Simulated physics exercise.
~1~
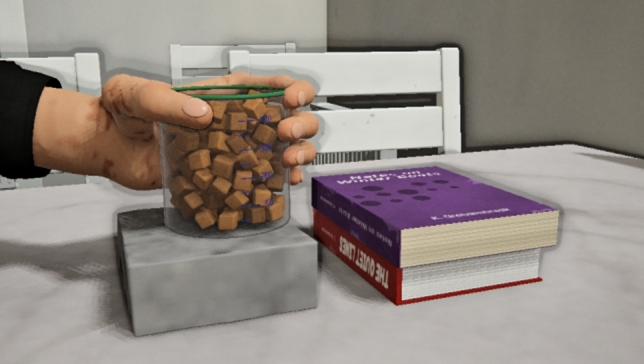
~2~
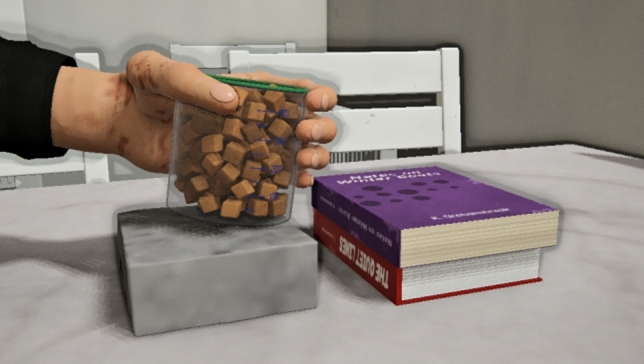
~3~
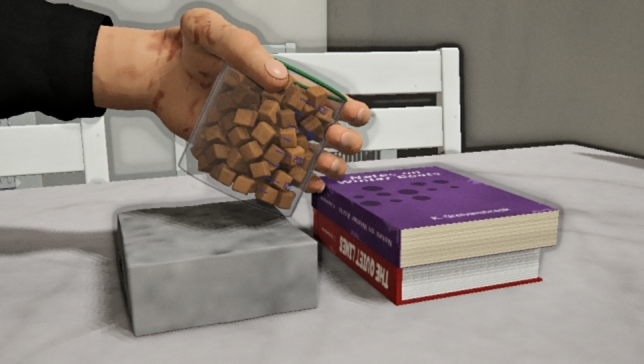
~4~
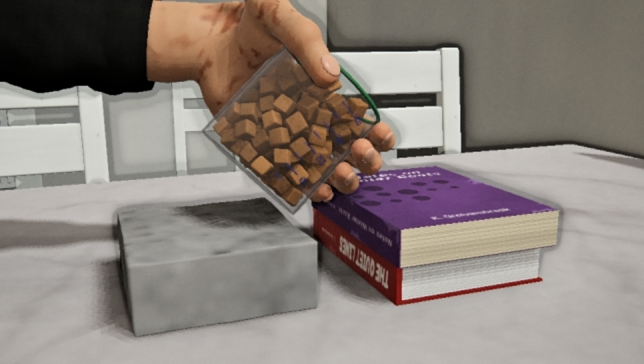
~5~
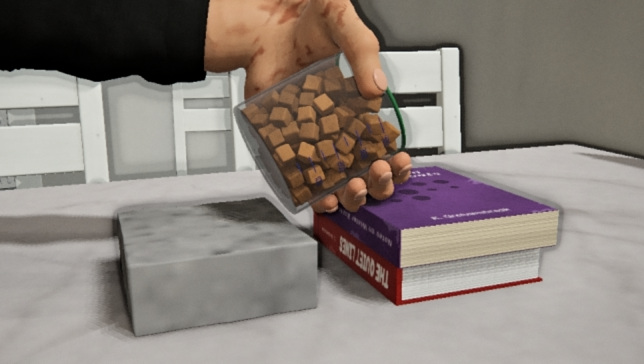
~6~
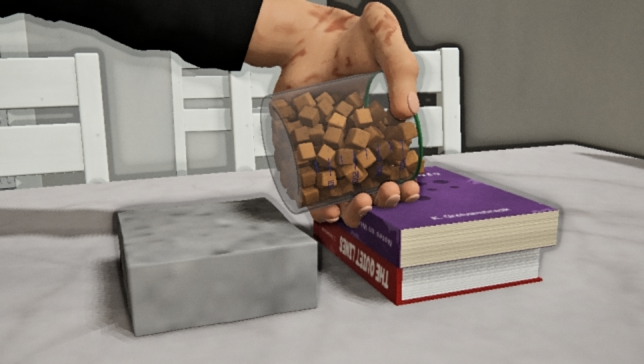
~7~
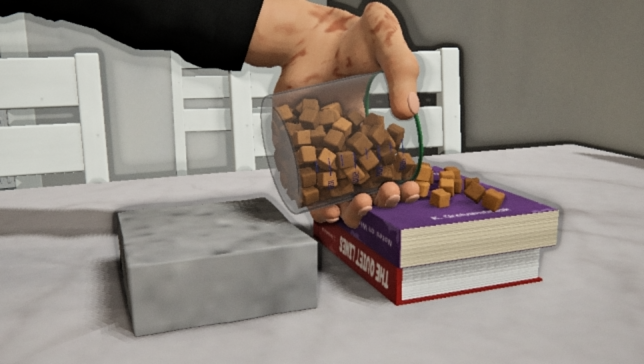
At first, a hand holds a clear beaker of brown sugar cubes upright on a gray block, beside two stacked books on a pale table. The hand lifts the beaker and begins tipping it toward the right. As it moves across toward the books, the beaker leans further and further, yet the cubes stay inside. It comes to lie nearly flat on its side, resting against the edge of the book pile with its green rim facing right. Finally, while the hand holds it there, a few cubes tumble out over the rim onto the purple cover, and most remain inside.
